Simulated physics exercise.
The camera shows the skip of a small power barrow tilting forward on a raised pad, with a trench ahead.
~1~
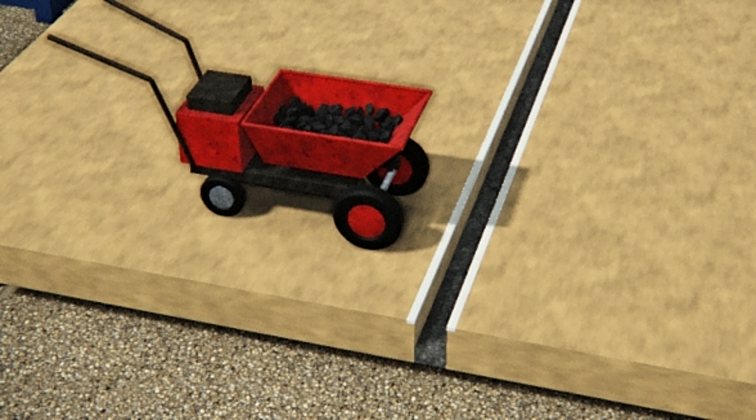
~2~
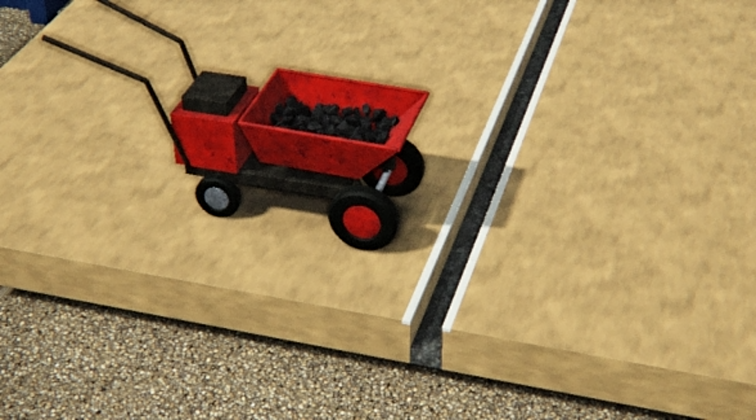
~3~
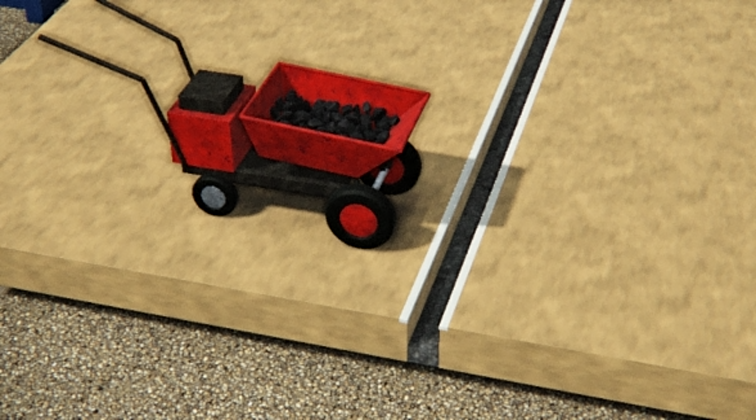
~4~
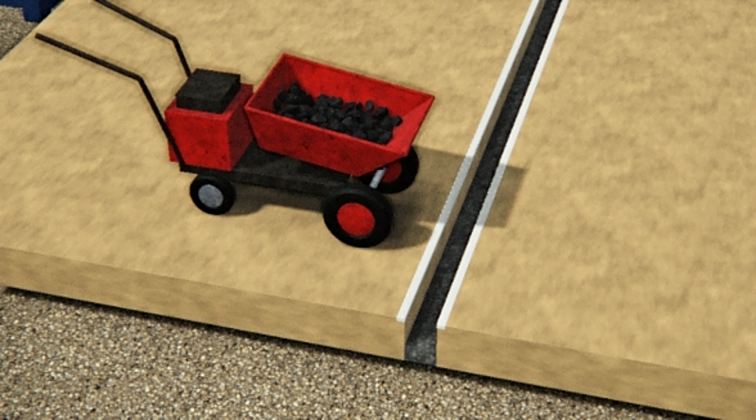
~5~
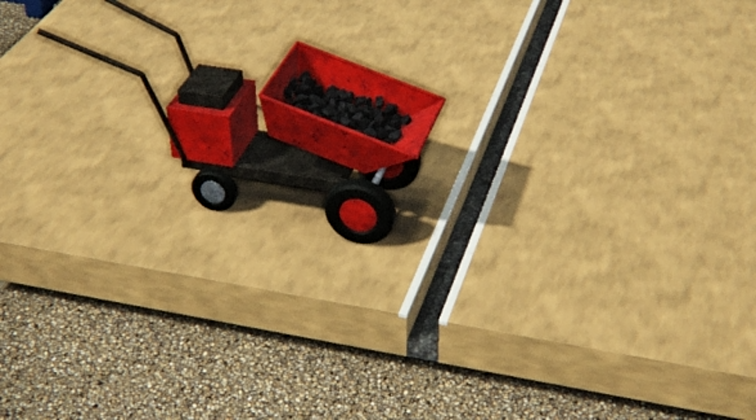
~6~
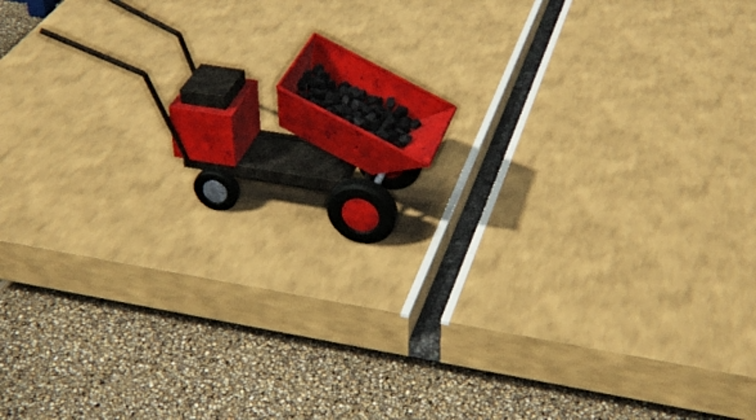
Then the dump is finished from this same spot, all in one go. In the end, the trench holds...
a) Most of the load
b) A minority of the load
A minority of the load.
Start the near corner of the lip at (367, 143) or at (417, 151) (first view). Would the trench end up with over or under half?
One: Above a half. Two: Less than half.
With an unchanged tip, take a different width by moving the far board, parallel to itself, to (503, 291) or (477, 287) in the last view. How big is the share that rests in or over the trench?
Close to 100 per cent in the first, close to 70 per cent in the second.
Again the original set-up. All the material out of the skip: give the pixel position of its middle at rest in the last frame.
Near (511, 232), more or less.
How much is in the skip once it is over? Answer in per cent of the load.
I reckon some 30 percent.
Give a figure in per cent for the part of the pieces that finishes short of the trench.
Roughly 0 per cent of the load.
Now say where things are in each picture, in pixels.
Lip of the skip near (401, 148), level; top of the load near (331, 122), lumps of coal; first edge of the trench near (426, 283); far edge near (466, 290), the trench under half as wide as the skip, and about as deep as wide, in the first picture.
Lip of the skip near (398, 150), tipped barely; top of the load near (315, 127), in the second picture.
Lip of the skip near (400, 151), tipped barely; top of the load near (319, 116), in the third picture.
Lip of the skip near (405, 154), tipped a little; top of the load near (308, 112), in the fourth picture.
Lip of the skip near (416, 157), tipped clearly; top of the load near (319, 103), in the fifth picture.
Lip of the skip near (428, 166), tipped clearly; top of the load near (315, 94); first edge of the trench near (420, 277); far edge near (460, 284), in the sixth picture.
Shortly afterwards, skip tipped steeply; the whole lot in the skip.
Next, skip tipped right over; near half in the skip; a little in or heaped over the trench; near half beyond it.
Some moments later, skip tipped right over; near a quarter in the skip; a little in or heaped over the trench; near two thirds beyond it.
In the end, skip tipped right over; near a quarter in the skip; a little in or heaped over the trench; near two thirds beyond it.
